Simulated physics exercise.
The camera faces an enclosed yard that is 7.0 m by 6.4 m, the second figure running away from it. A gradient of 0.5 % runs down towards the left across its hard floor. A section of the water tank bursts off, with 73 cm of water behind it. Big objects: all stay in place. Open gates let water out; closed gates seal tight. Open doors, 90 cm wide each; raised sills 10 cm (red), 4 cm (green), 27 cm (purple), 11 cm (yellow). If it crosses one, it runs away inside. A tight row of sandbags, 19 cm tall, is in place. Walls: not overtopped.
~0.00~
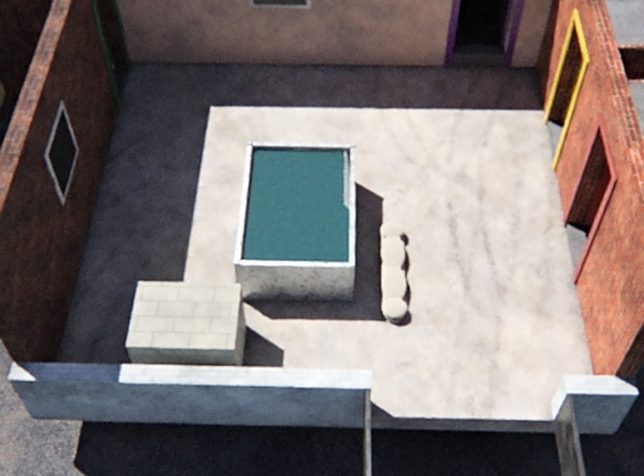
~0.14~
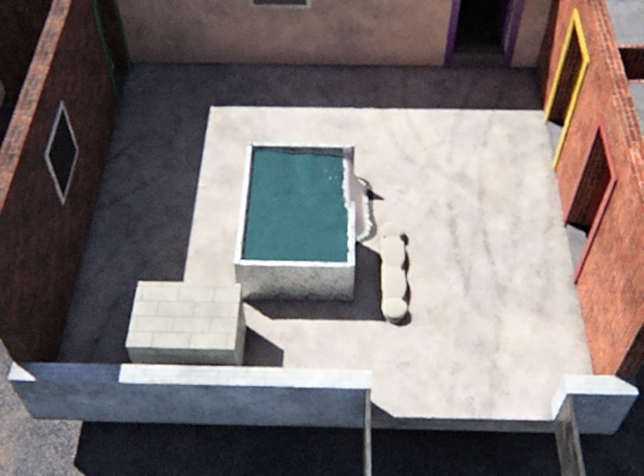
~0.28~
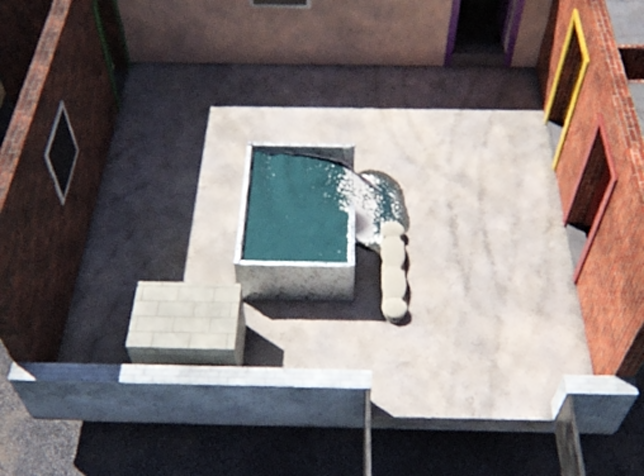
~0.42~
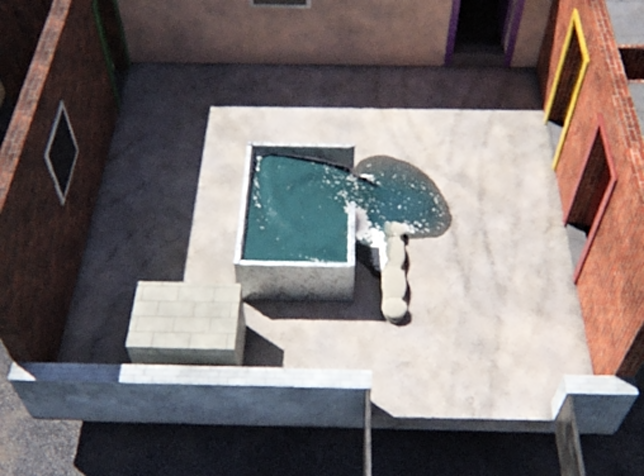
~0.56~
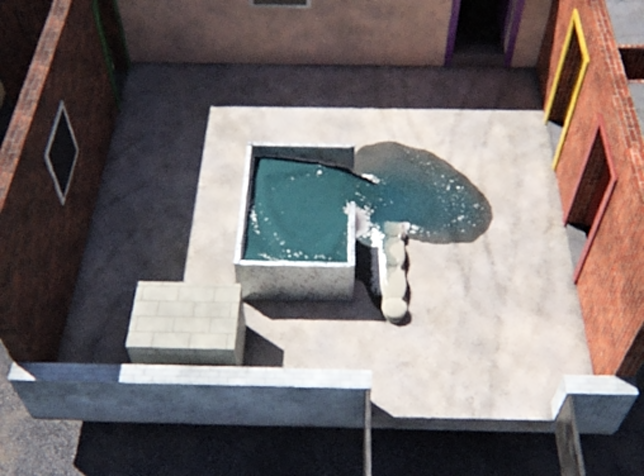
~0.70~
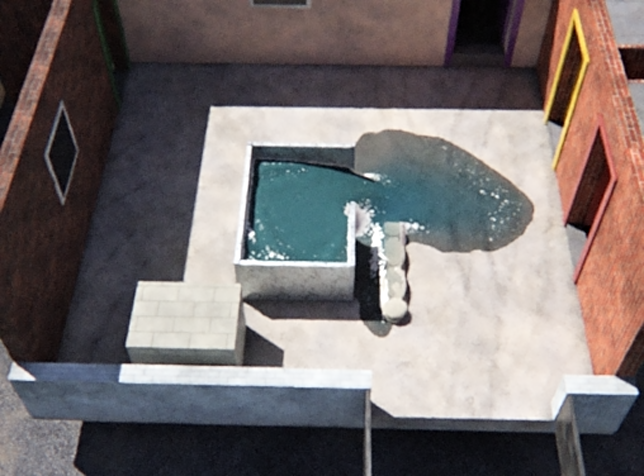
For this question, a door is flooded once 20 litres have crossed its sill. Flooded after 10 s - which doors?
Outcome: Red door: Over; green door: Over; purple door: Not over; yellow door: Over.
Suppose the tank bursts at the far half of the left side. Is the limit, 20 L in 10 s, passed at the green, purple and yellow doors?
Door by door - green: Out of bounds, purple: Within bounds, yellow: Within bounds.
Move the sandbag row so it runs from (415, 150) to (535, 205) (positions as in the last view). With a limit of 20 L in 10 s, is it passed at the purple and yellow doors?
At the purple door the limit is not reached, and at the yellow door it is not reached.
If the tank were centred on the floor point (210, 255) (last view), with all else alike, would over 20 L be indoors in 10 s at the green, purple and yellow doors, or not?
Green: Beyond limit; purple: Within limit; yellow: Beyond limit.
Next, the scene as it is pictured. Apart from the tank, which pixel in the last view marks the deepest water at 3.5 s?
Position: About (517, 70).
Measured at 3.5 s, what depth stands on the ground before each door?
In cm: Red 16, green 0, purple 16, yellow 17.
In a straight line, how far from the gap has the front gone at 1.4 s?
Distance: Approx. 3.6 m.
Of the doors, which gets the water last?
That would be the green door.
After 1.4 s water covers 25 % of the floor and is deepest (36 cm) near (360, 204); red door 18 cm at the sill, 8 L in, green door not reached, purple door not reached, yellow door 22 cm at the sill, 3 L in.
After 2.2 s water covers 35 % of the floor and is deepest (45 cm) near (528, 70); red door 22 cm at the sill, 47 L in, green door not reached, purple door 14 cm at the sill, 0 L in, yellow door 24 cm at the sill, 46 L in.
After 3.5 s water covers 40 % of the floor and is deepest (24 cm) near (517, 70); red door 16 cm at the sill, 92 L in, green door not reached, purple door 16 cm at the sill, 0 L in, yellow door 17 cm at the sill, 89 L in.
After 6.0 s water covers 70 % of the floor and is deepest (14 cm) near (507, 70); red door 10 cm at the sill, 103 L in, green door not reached, purple door 12 cm at the sill, 0 L in, yellow door 11 cm at the sill, 104 L in.
After 10.0 s water covers 90 % of the floor and is deepest (8 cm) near (120, 108); red door 5 cm at the sill, 103 L in, green door 8 cm at the sill, 51 L in, purple door 5 cm at the sill, 0 L in, yellow door 6 cm at the sill, 104 L in.
